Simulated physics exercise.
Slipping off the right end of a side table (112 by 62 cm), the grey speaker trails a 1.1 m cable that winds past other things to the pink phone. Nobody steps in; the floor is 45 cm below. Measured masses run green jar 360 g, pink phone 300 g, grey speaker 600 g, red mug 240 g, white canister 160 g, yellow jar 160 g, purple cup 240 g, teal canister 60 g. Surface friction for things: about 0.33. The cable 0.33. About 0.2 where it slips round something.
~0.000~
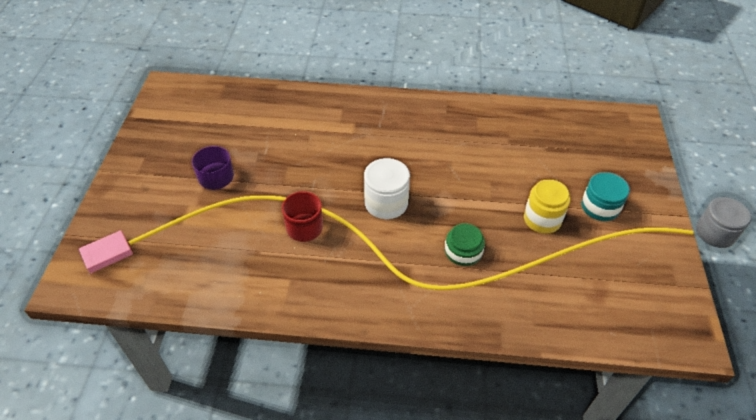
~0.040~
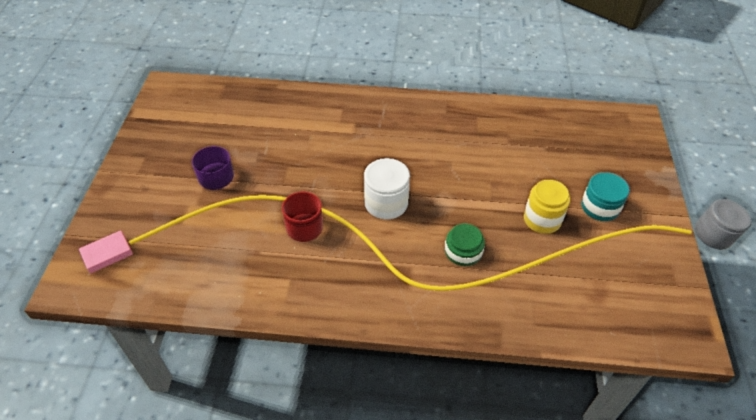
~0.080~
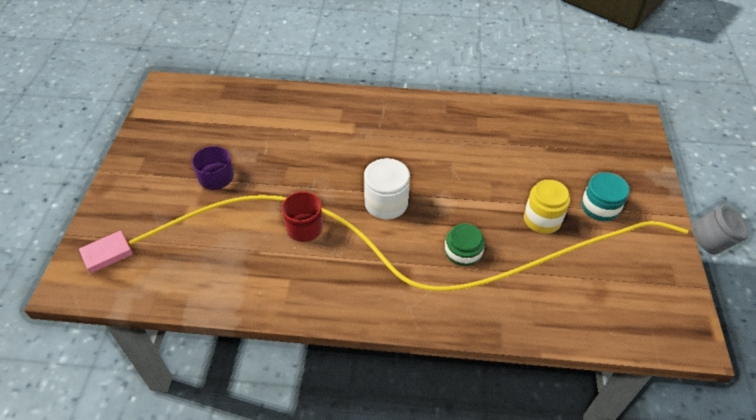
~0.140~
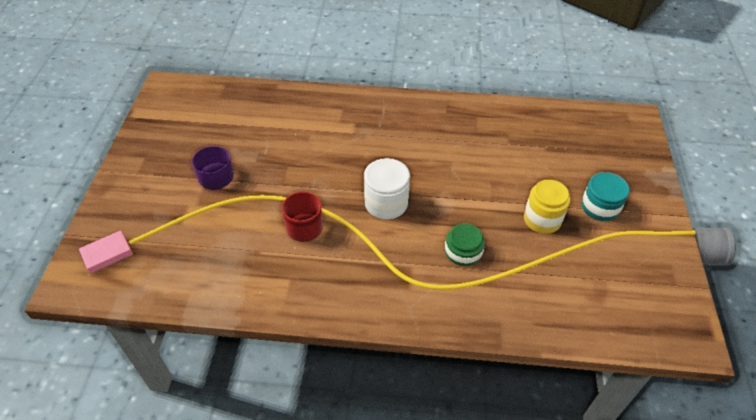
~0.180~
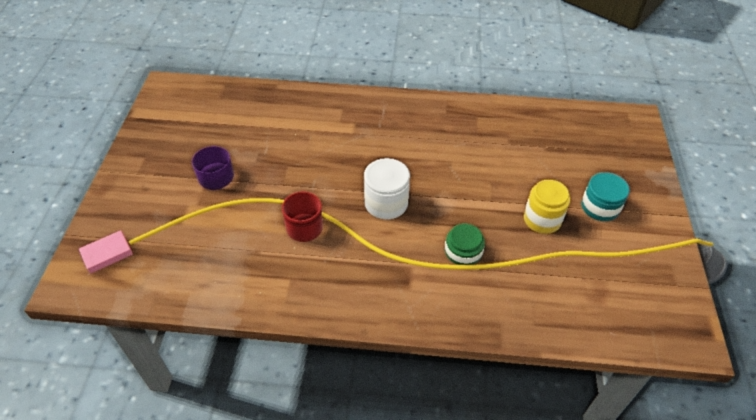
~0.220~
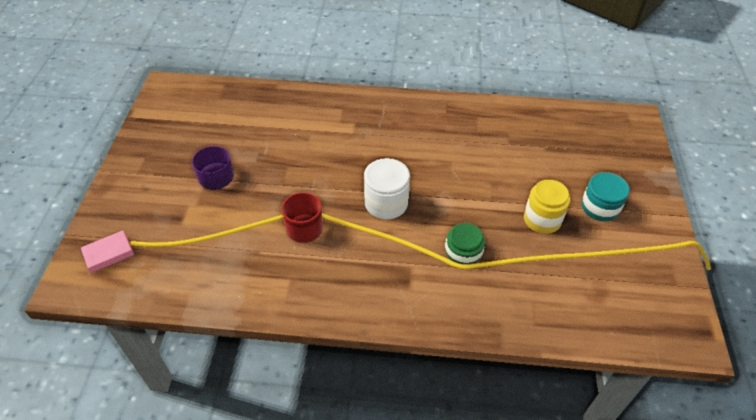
In the video, a yellow cable stretches across a wooden table among several cups and jars, from a pink block to a grey cylinder that tilts and drops below the right edge, drawing the cable straighter against the green-lidded jar.
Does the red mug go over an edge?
It won't go over.
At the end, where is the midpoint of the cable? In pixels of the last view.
Midpoint of length, last view: Approx. (687, 254).
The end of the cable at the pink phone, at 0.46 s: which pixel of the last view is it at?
You'll find it near pixel (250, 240).
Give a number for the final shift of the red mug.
The red mug ends up about 15 cm from its start.
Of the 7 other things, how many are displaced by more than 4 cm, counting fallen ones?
It adds up to 3.
By 0.5 s, the cable's tail end at (250, 240); red mug 12 cm off its start, pink phone 21 cm off its start, grey speaker over the edge.
By 0.7 s, the cable's tail end at (360, 233); red mug 13 cm off its start, pink phone 40 cm off its start, grey speaker over the edge.
By 1.0 s, the cable's tail end at (369, 232); red mug 13 cm off its start at (299, 269), pink phone 41 cm off its start at (346, 228), grey speaker over the edge.
By 1.2 s, the cable's tail end at (369, 232); red mug 13 cm off its start, pink phone 41 cm off its start, grey speaker over the edge.
By 2.4 s, the cable's tail end at (369, 232); red mug 13 cm off its start at (299, 269), pink phone 41 cm off its start at (346, 228), grey speaker over the edge, green jar 4 cm off its start at (474, 218).
